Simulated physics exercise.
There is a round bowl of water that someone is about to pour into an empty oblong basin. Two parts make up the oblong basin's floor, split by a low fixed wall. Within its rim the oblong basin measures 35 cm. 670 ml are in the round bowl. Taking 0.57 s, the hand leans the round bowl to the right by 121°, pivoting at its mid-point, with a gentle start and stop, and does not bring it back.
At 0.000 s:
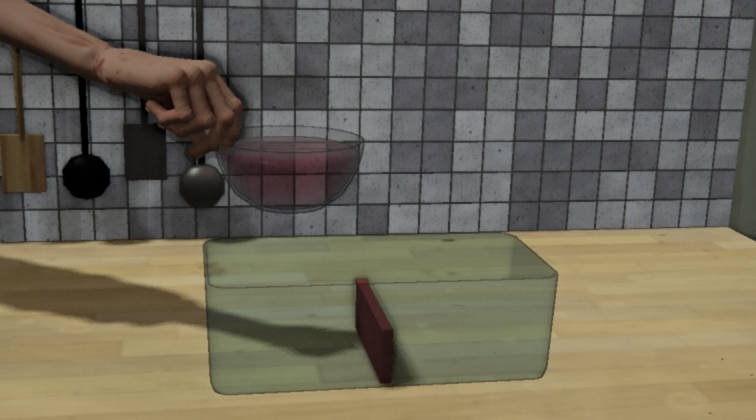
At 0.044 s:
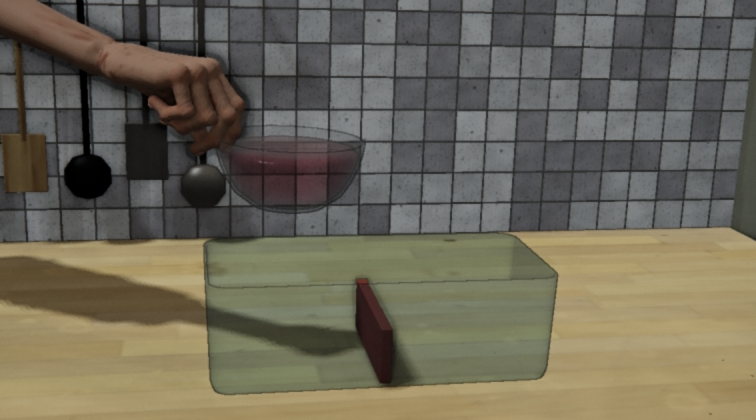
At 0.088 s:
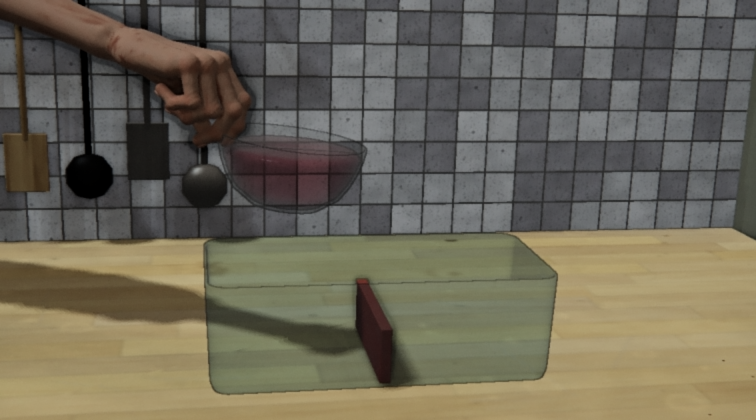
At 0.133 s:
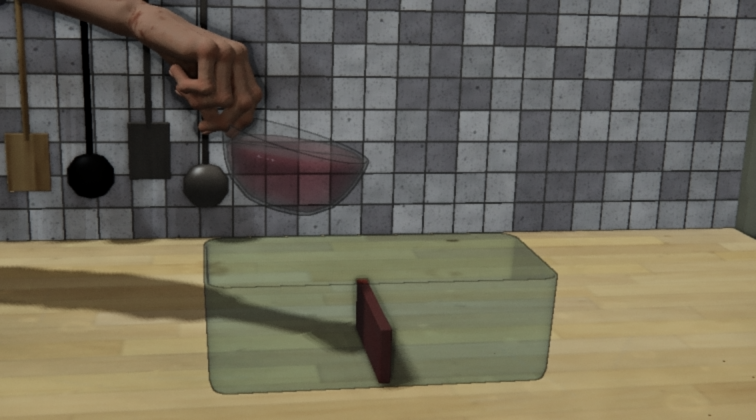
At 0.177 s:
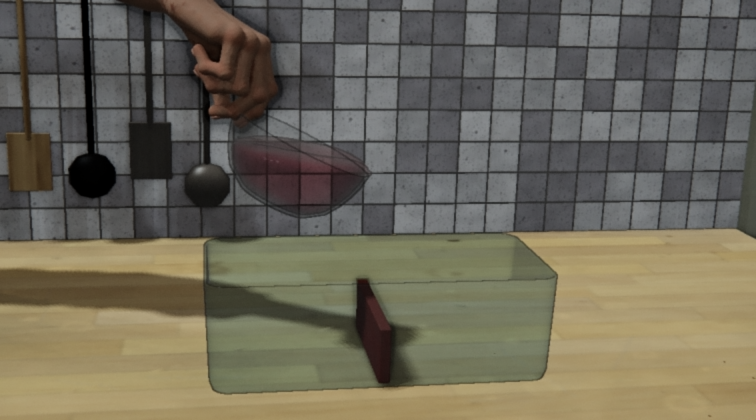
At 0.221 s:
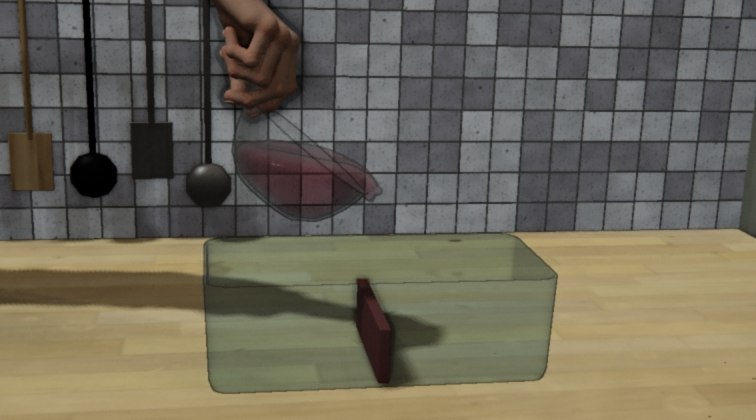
A hand tilting a clear round bowl of reddish liquid rightward above a clear oblong basin with a dark red upright divider.
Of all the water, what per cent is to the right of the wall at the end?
I would say 61 percent.
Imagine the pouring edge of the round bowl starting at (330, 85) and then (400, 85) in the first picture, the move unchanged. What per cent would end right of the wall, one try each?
In turn about 40 and 85 per cent.
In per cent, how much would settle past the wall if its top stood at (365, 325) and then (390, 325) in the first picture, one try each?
It comes to 70 per cent, and then 45 per cent.
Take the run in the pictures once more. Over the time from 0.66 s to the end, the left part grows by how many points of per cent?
1 %.
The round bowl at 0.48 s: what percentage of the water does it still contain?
I'd estimate some 2 % remains.
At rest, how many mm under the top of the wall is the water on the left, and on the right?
On the left it's about 50 mm; on the right, about 44 mm.
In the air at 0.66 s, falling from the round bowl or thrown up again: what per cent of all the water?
Around 8 percent of it is airborne.
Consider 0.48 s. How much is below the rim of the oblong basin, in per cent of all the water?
I'd put it near 92 percent.
After 0.48 s the tilt is 113° and 2 per cent is still to pour, 30 is left of the wall and 62 right of it.
After 0.66 s the tilt is 121° and 0 per cent is still to pour, 35 is left of the wall and 57 right of it.
After 0.86 s the tilt is 121° and 0 per cent is still to pour, 36 is left of the wall and 61 right of it.
After 1.07 s the tilt is 121° and 0 per cent is still to pour, 36 is left of the wall and 61 right of it.
In the end 36 per cent lies left of the wall, 61 right of it and 2 outside.
